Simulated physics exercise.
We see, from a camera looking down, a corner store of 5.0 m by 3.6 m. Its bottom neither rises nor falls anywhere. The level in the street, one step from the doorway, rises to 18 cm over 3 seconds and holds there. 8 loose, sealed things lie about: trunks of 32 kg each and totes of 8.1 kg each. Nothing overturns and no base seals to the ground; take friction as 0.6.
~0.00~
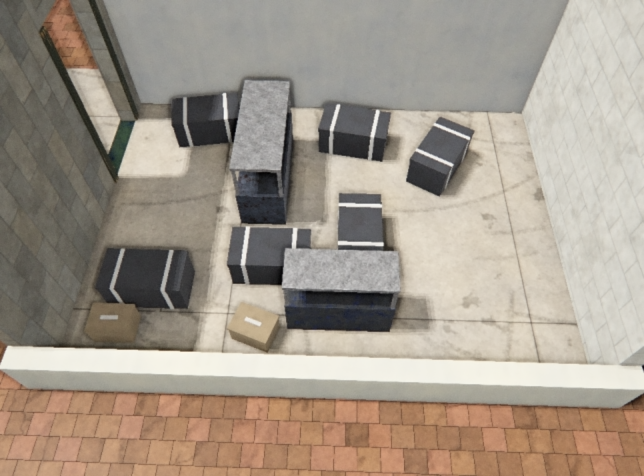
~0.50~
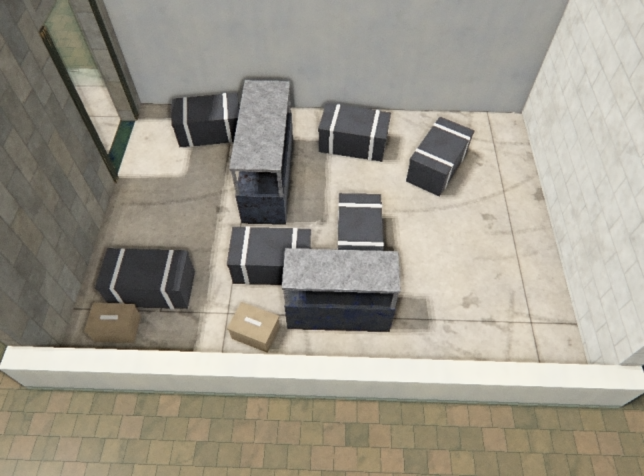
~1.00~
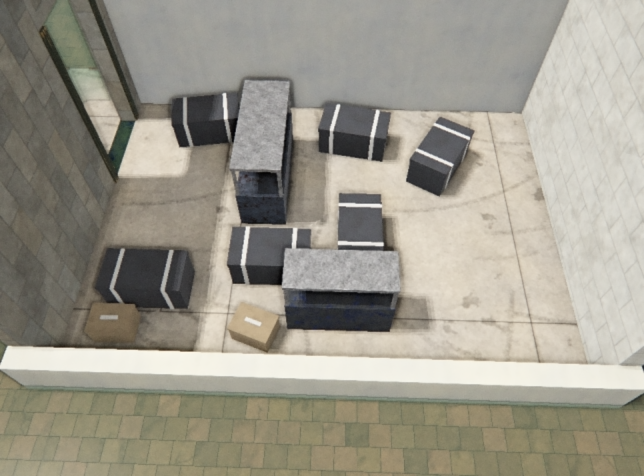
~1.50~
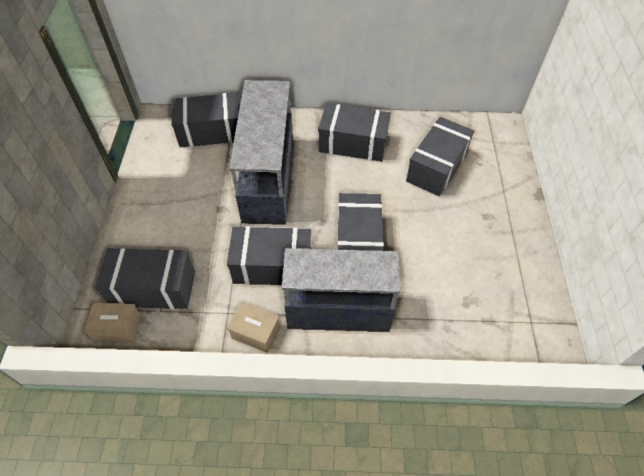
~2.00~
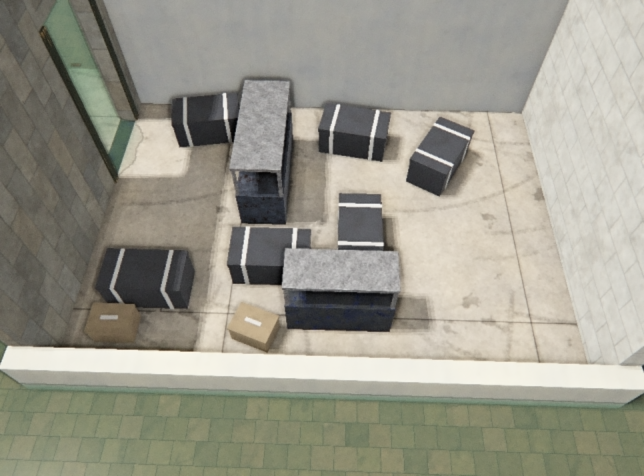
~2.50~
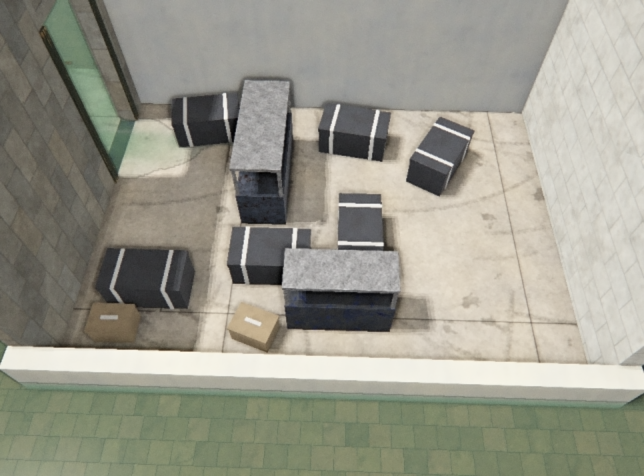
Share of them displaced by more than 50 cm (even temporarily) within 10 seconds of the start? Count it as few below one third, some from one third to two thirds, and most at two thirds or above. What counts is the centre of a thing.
Few.
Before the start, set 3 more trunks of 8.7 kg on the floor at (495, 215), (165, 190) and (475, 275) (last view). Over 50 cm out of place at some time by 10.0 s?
First one stays inside the line, second one crosses the line, third one stays inside the line.
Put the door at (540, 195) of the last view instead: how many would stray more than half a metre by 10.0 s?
The answer would then be 0.
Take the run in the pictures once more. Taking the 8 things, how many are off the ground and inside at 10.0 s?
Total: 3.
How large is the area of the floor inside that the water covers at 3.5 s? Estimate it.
Around 2.0 m2 of it.
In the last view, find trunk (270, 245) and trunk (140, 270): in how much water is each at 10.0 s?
I'd put it at 5 cm and 12 cm respectively.
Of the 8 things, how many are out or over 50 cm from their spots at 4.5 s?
By that point, 0.
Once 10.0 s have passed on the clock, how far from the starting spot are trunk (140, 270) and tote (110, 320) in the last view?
In turn: 40 cm, 30 cm.
After 3.5 s 0 of 8 are over 50 cm from their spots; 0 afloat.
After 4.5 s 0 of 8 are over 50 cm from their spots; 0 afloat.
After 7.0 s 0 of 8 are over 50 cm from their spots; 0 afloat.
After 10.0 s 0 of 8 are over 50 cm from their spots, and 0 have been at some point; 3 afloat.
